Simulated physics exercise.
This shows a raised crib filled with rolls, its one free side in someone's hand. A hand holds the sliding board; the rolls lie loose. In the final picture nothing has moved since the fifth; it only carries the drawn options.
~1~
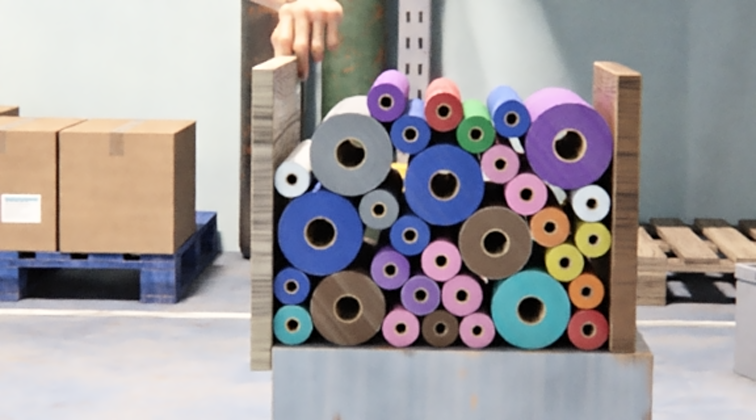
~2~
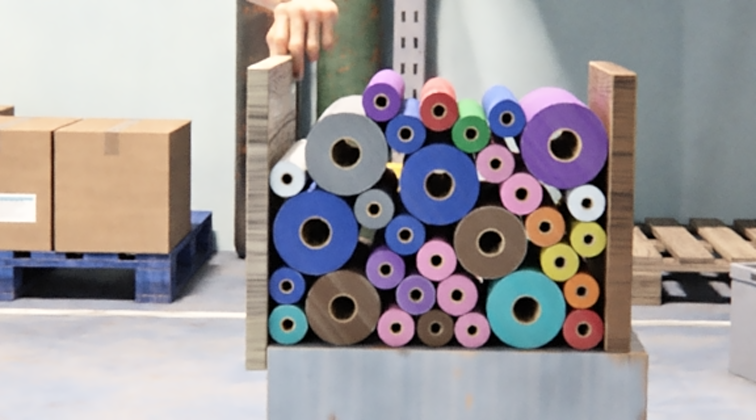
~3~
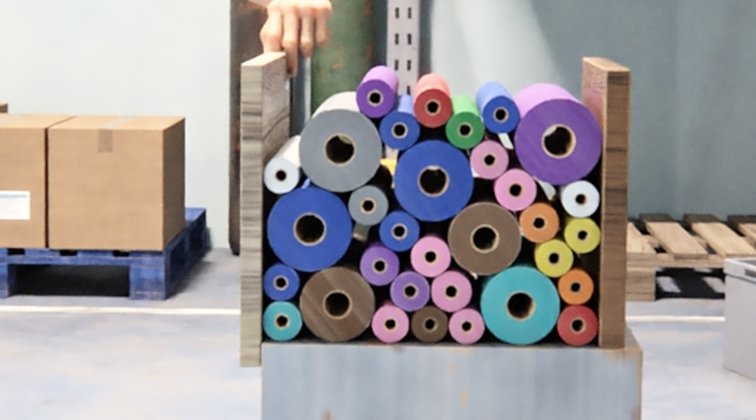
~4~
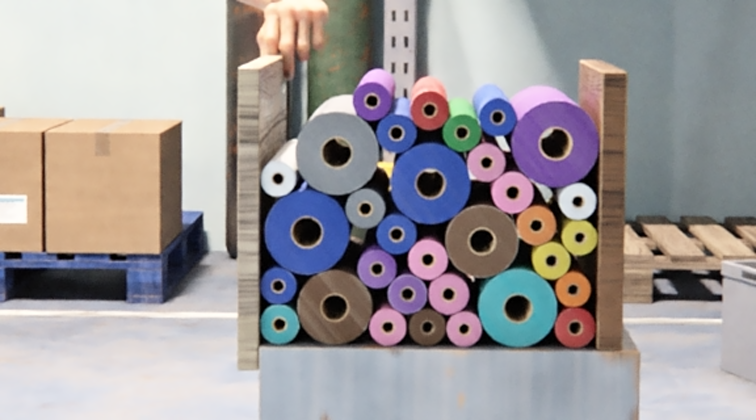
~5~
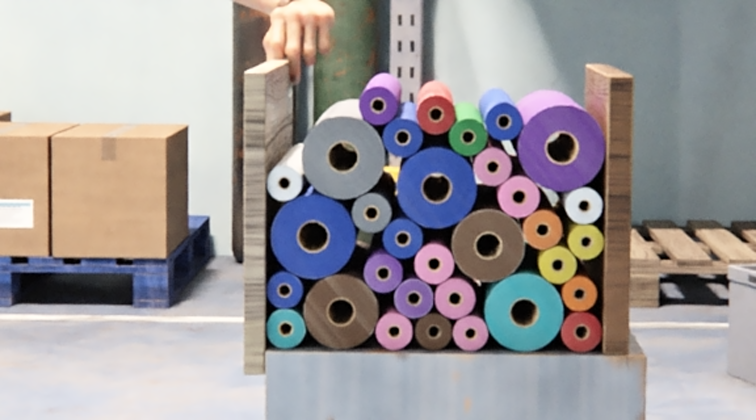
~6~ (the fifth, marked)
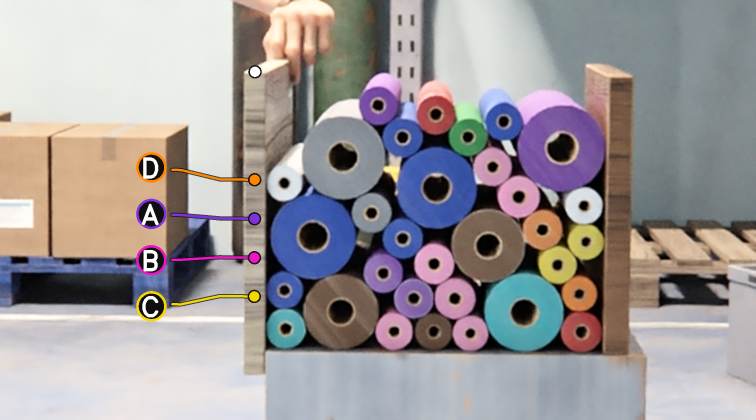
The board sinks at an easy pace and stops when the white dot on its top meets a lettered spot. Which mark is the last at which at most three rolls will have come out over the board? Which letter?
The last mark within the limit is C.
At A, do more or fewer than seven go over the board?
It loses fewer than seven.
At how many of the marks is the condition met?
Four of them.
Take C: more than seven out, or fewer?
It loses fewer than seven.
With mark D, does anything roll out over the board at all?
No, at D.
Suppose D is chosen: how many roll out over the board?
The count is none.
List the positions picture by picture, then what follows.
A turquoise roll (293, 325); a turquoise roll (531, 310); a blue roll (320, 232), in the first frame.
A blue roll (315, 232); a brown roll (491, 243), in the second frame.
A grey roll (340, 150); a pink roll (490, 160), in the third frame.
A white roll (578, 201); side board (264, 199), in the fourth frame.
A turquoise roll (286, 329); a turquoise roll (525, 312); a blue roll (313, 236), in the fifth frame.
On the marked copy, A at (255, 219); B at (254, 257); C at (254, 297); D at (255, 180); the white dot at (255, 72).
Following C. Soon after the start, top of the board (267, 167).
Later, top of the board (266, 274).
In the end, top of the board (266, 296), none out over the board.
As for the rest, A none out over the board; B none out over the board; D none out over the board.
